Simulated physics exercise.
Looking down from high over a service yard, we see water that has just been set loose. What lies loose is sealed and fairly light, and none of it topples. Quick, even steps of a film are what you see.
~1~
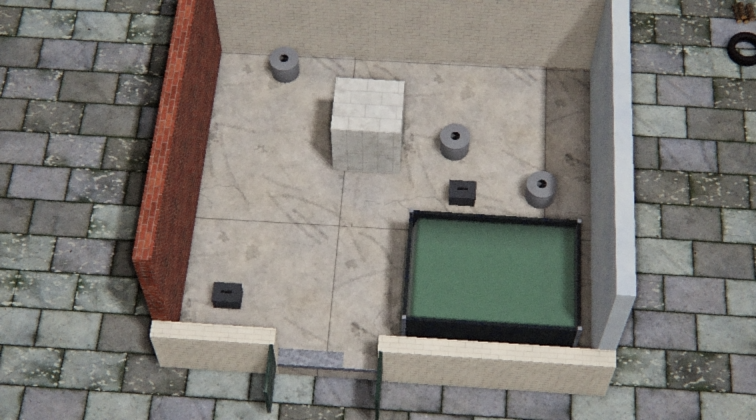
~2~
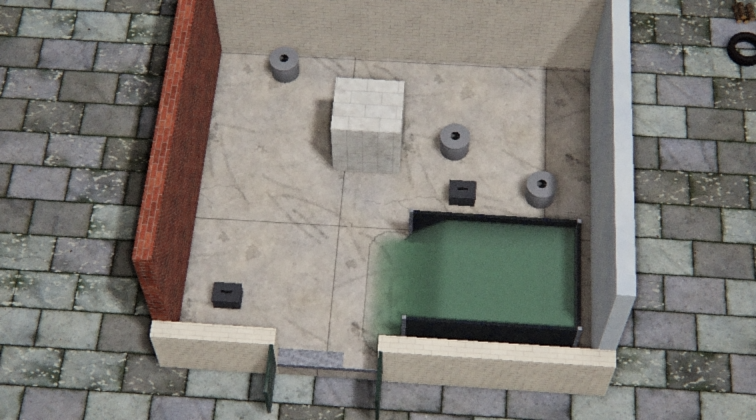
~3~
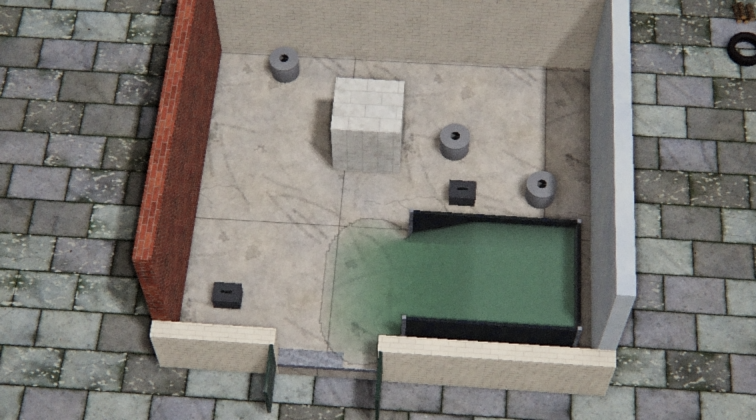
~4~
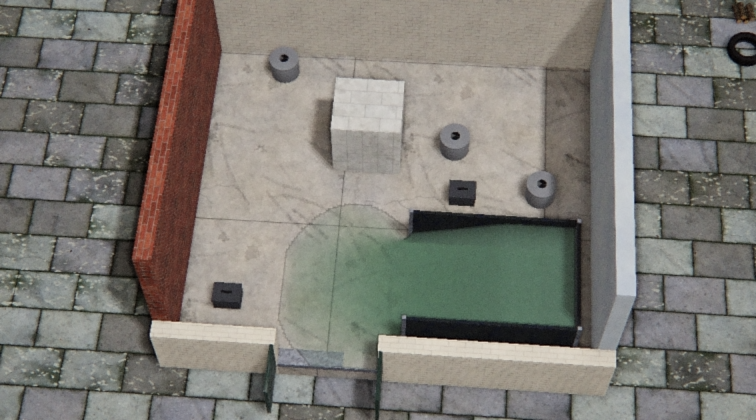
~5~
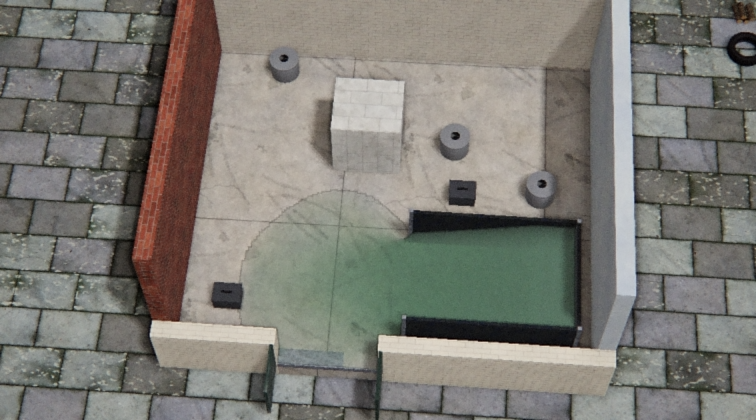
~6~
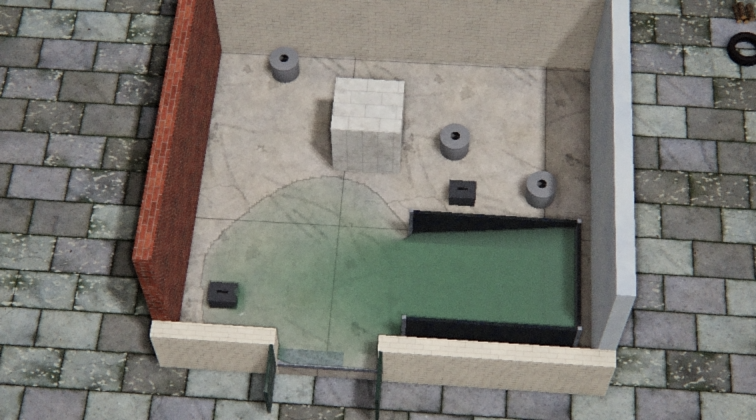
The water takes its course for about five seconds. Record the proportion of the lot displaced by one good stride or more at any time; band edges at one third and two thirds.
That share lands between a third and two thirds.
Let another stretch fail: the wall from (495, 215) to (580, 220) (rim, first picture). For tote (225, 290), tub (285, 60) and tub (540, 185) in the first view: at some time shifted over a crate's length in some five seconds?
As listed: Under that, that far or more, that far or more.
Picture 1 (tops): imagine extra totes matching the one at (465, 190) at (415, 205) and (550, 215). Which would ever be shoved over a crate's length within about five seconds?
Answers in the order given: Stayed within the threshold, stayed within the threshold.
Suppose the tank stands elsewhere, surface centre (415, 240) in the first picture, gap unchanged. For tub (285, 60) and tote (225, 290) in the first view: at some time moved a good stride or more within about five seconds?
One by one, the first went the full distance and the second went the full distance.
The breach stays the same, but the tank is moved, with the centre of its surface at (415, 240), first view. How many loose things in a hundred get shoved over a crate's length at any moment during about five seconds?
Close to 60 %.
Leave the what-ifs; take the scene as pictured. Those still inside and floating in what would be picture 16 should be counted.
Well, I'd say 1.
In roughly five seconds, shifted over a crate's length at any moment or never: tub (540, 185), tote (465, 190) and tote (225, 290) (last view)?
Object by object as listed: Kept nearby, then kept nearby, then got well clear.
A moment on, 0 of 5 are well off their spots; 0 afloat.
Next, 0 of 5 are well off their spots; 1 afloat.
Later, 2 of 5 are well off their spots; 1 afloat.
In the end, 2 of 5 are well off their spots, and 2 have been at some point; 1 afloat.
